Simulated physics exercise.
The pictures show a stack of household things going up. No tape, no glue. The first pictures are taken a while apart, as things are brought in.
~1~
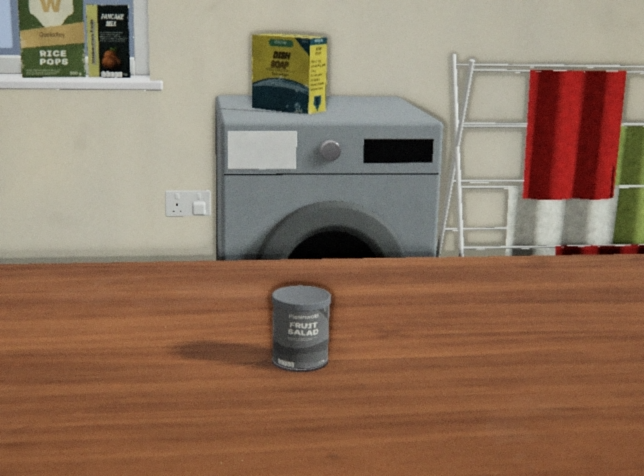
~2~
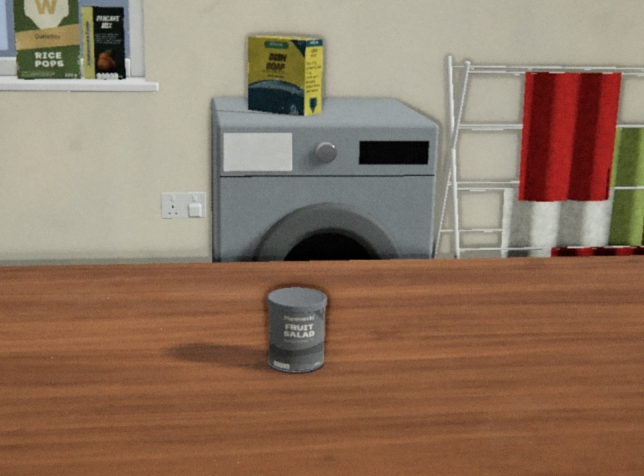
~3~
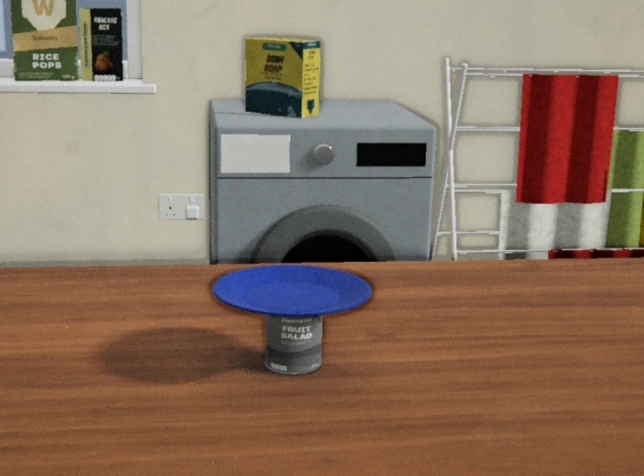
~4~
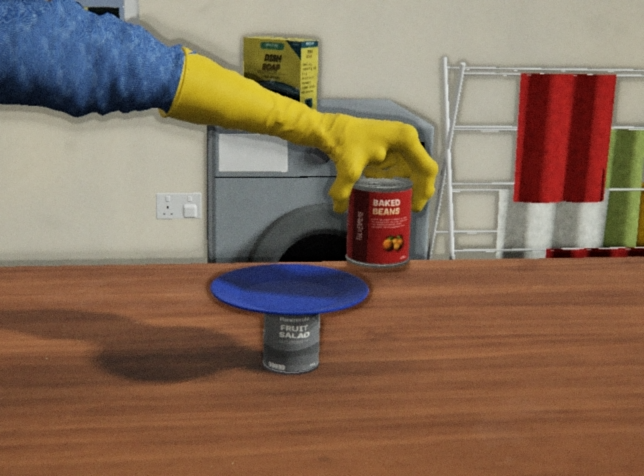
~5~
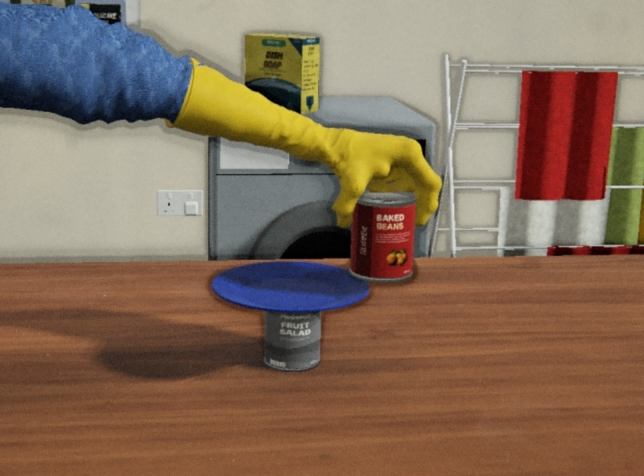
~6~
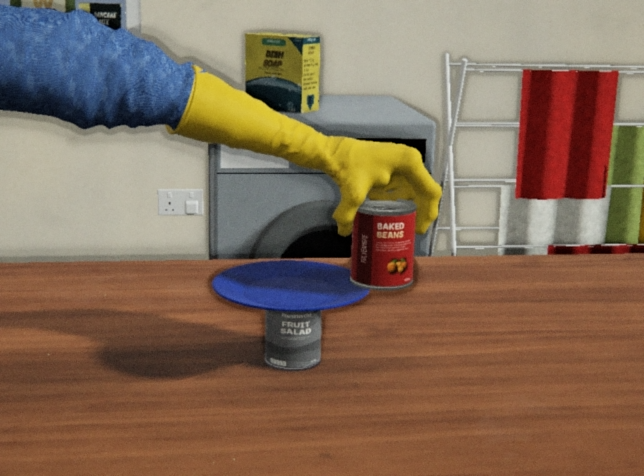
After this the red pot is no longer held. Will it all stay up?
Outcome: The pile loses its balance.
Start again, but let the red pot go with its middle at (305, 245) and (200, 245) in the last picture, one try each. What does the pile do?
First try: It holds; second try: It comes apart.
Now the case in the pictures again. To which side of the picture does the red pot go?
To the right.
Then, 0.30 s later than the last frame, red pot now fallen.
Then, 0.40 s later than the last frame, things are still on the move.
Then, 1.80 s later than the last frame, nothing new.
When it is over, fallen, red pot; the other 2 as before. End places, in pixels of the last picture, red pot near (454, 332). The pile comes apart.
